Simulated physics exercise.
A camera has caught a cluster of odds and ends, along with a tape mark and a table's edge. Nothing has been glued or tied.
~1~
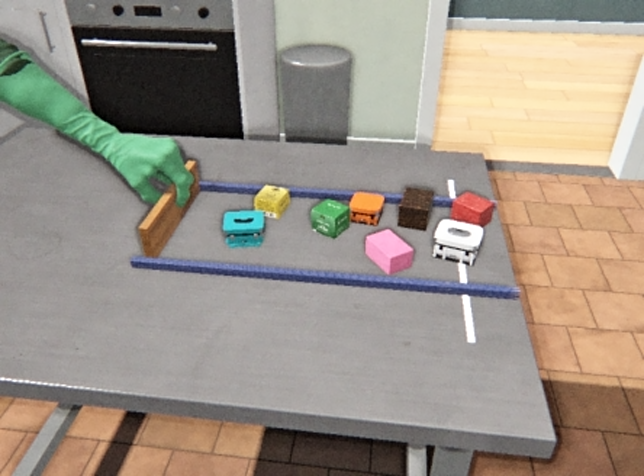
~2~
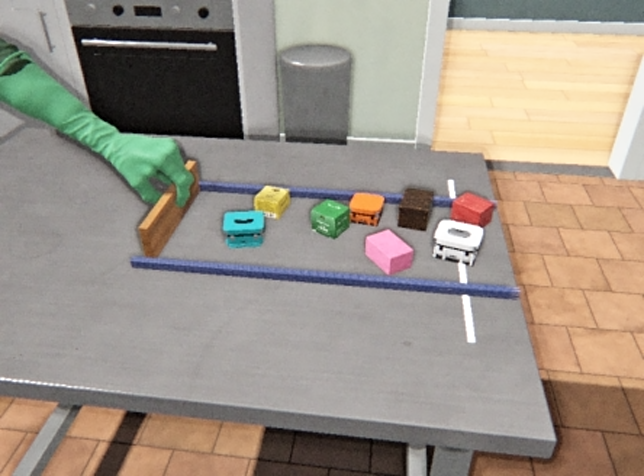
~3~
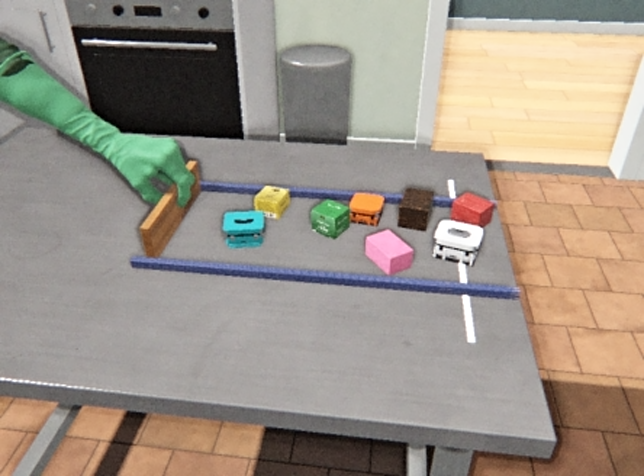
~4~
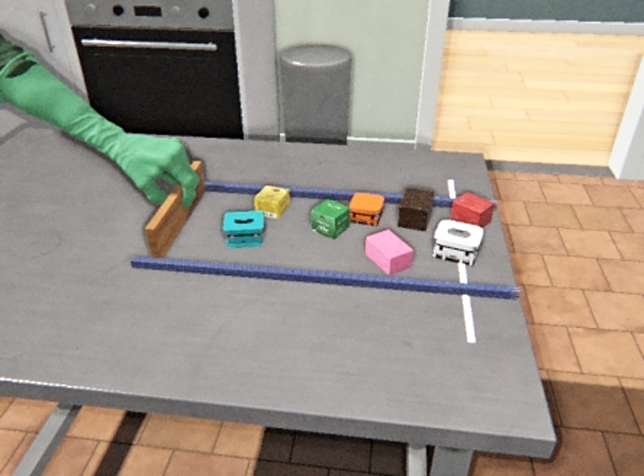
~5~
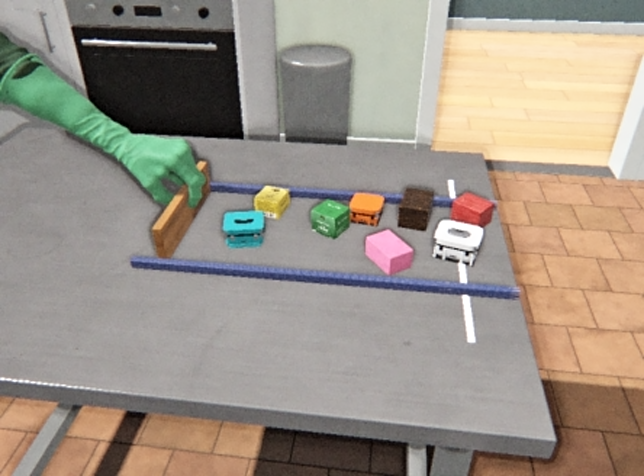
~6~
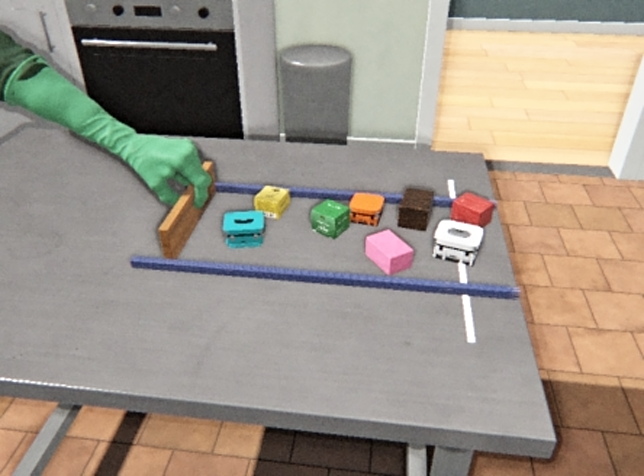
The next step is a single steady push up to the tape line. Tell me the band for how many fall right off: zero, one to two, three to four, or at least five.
Band: Three to four.
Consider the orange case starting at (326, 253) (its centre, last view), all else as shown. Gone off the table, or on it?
The orange case does not fall.
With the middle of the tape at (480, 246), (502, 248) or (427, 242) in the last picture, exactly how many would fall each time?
The counts: 5, 8 and 1.
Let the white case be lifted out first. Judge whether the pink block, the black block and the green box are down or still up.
Pink block safe, black block gone, green box safe.
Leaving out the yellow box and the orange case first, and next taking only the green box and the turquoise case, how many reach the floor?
First try: 2 fallen; other try: 2.
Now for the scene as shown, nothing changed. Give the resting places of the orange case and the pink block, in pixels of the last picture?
The first sits around (499, 215), while the other sits around (516, 271).
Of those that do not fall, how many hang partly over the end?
The number is 2.
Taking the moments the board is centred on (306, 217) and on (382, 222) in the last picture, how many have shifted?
3 at one spot and 8 at the other.
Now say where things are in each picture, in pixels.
Red block (472, 211); white case (458, 242); black block (416, 209); board (173, 207); tape (459, 244), in the first picture.
White case (458, 242); turquoise case (245, 229), in the second picture.
Black block (416, 209); green box (331, 219), in the third picture.
Red block (472, 212); pink block (389, 252), in the fourth picture.
White case (458, 242); yellow box (273, 202), in the fifth picture.
Red block (472, 212); white case (458, 242); black block (416, 209); board (191, 209); tape (459, 244), in the sixth picture.
Soon after, none off yet; red block at rest near (472, 212); white case at rest near (458, 242); black block at rest near (416, 209).
In the end, the number that fall off is three or four; gone, black block, white case and red block.
